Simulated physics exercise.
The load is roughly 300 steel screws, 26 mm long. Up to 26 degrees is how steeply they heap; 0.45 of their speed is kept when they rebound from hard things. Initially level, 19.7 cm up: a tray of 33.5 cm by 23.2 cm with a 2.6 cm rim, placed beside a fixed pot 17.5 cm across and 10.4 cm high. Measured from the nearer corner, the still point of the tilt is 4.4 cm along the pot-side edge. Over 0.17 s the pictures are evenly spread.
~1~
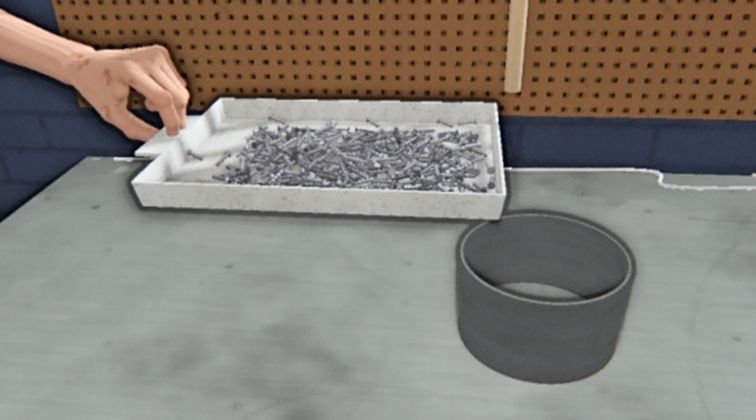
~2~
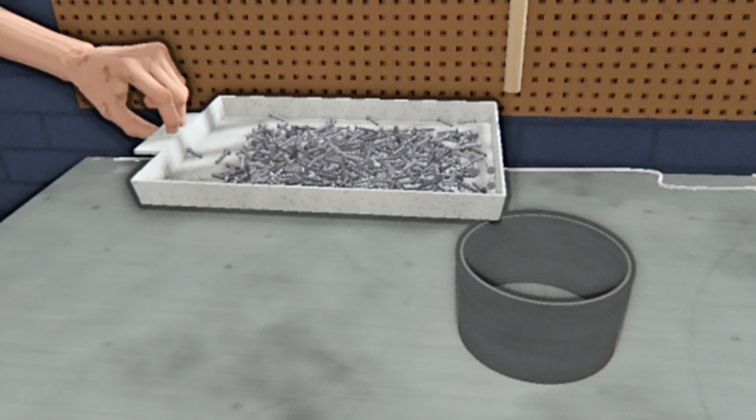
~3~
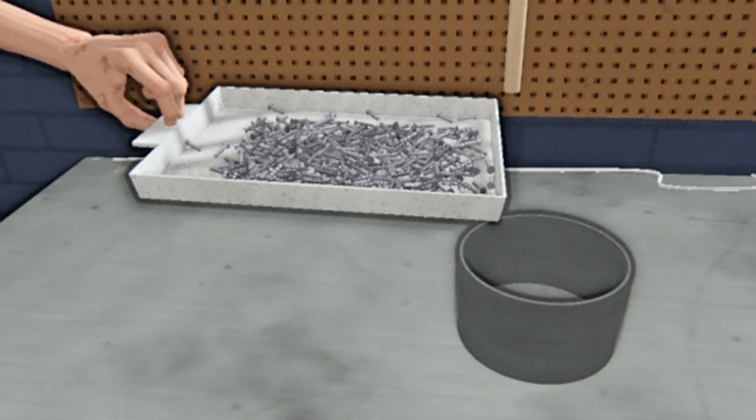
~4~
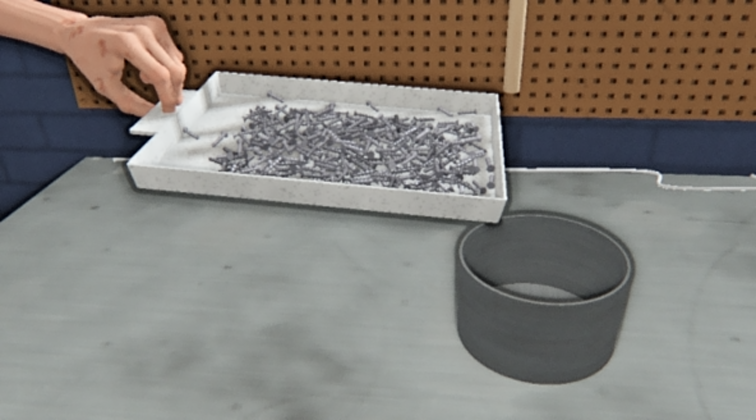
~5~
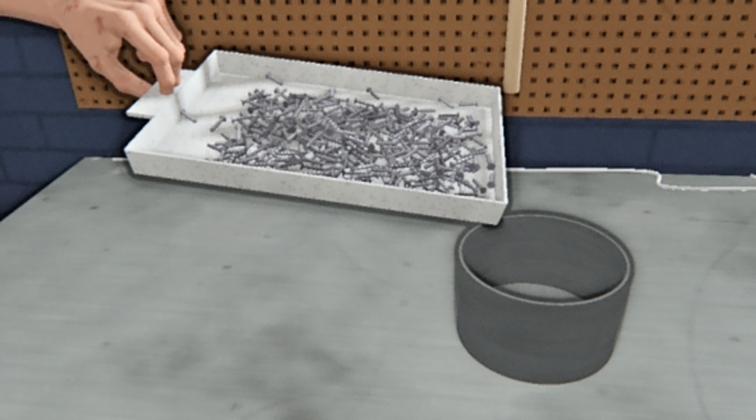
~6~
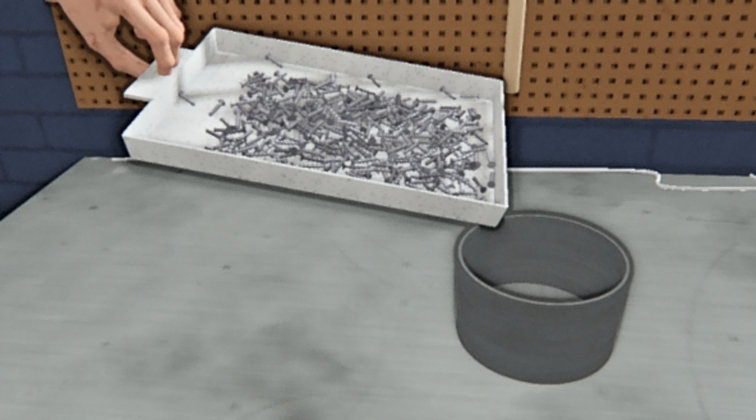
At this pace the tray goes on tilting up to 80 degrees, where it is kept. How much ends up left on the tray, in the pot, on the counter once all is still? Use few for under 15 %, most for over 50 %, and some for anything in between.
Tray: Few, pot: Few, counter: Most.
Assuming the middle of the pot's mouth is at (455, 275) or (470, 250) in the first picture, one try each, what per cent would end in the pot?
20 and 0 %.
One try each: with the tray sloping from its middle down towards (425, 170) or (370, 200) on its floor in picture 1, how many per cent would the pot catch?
First try: About 60 percent; second try: About 0 percent.
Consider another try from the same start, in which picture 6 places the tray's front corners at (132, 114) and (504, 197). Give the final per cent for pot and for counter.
Pot 55 % / counter 30 %.
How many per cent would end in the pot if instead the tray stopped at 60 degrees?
Around 10 %, I reckon.
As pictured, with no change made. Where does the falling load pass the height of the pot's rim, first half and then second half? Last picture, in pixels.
The first half passes near (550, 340) and the second half near (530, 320).
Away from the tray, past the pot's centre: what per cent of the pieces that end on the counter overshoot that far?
Roughly 60 percent of the spill.
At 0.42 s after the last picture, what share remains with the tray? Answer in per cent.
Close to 100 in a hundred.
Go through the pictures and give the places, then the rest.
Tray tilt 0 degrees, front corners at (138, 180) and (500, 193); middle of the pieces at (357, 164); pot at (544, 254), in the first picture.
Tray tilt 1 degrees, front corners at (137, 179) and (500, 193); middle of the pieces at (357, 163), in the second picture.
Tray tilt 2 degrees, front corners at (136, 172) and (501, 195); middle of the pieces at (357, 159), in the third picture.
Tray tilt 5 degrees, front corners at (133, 162) and (501, 197), lowest corner right front; middle of the pieces at (356, 153), in the fourth picture.
Tray tilt 10 degrees, front corners at (131, 148) and (502, 200), lowest corner right front; middle of the pieces at (357, 144), in the fifth picture.
Tray tilt 14 degrees, front corners at (129, 134) and (503, 203), lowest corner right front; middle of the pieces at (357, 136); pot at (542, 254), in the sixth picture.
Then, 0.25 s after the last picture, tilt 47 degrees; the tray holds 100 %, the pot 0 %.
Then, 0.42 s after the last picture, tilt 69 degrees; the tray holds 100 %, the pot 0 %.
Then, 0.71 s after the last picture, tilt 80 degrees; the tray holds 15 %, the pot 5 %.
In the end, tray 5 %, pot 5 %, counter 90 %.
